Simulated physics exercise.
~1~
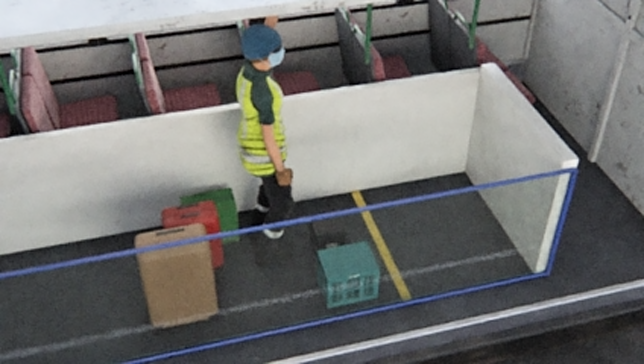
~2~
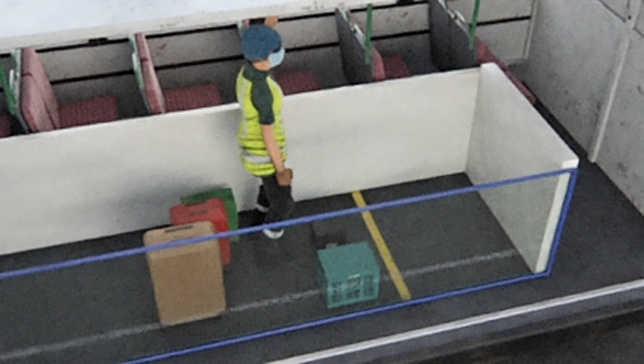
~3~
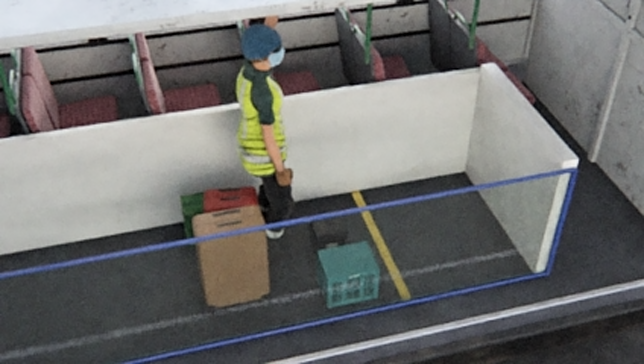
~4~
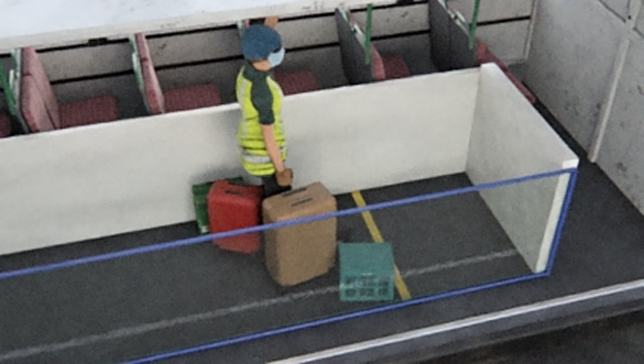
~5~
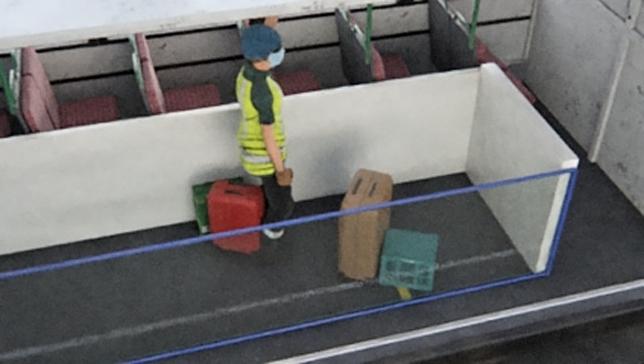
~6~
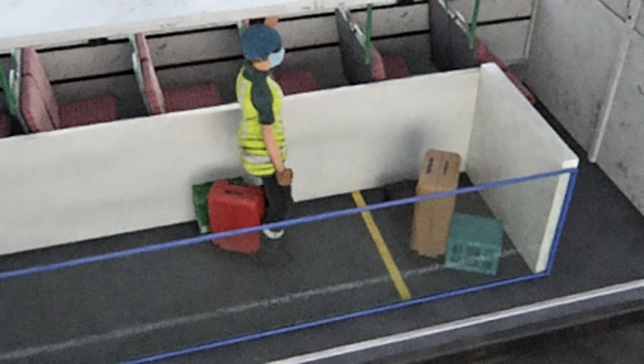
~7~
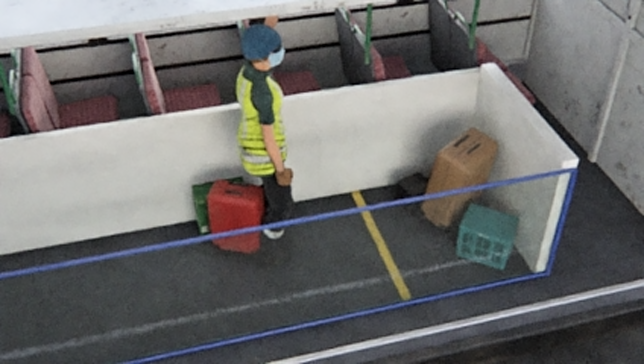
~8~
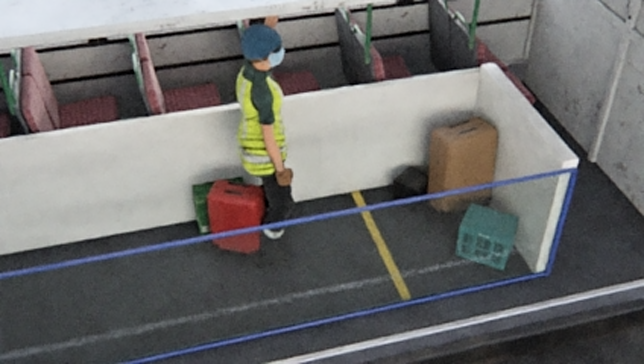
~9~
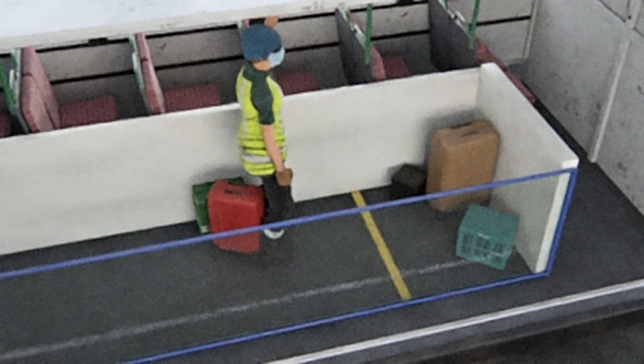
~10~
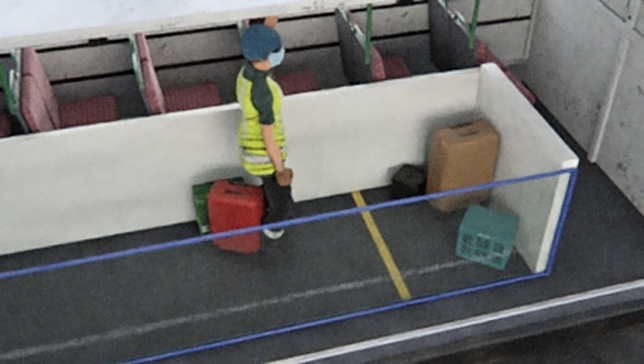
A masked passenger in a yellow vest stood still while a brown case rolled right past him, the teal crate and black tub also sliding over the yellow line to rest near the end wall; the red case and green carton stopped beside him.
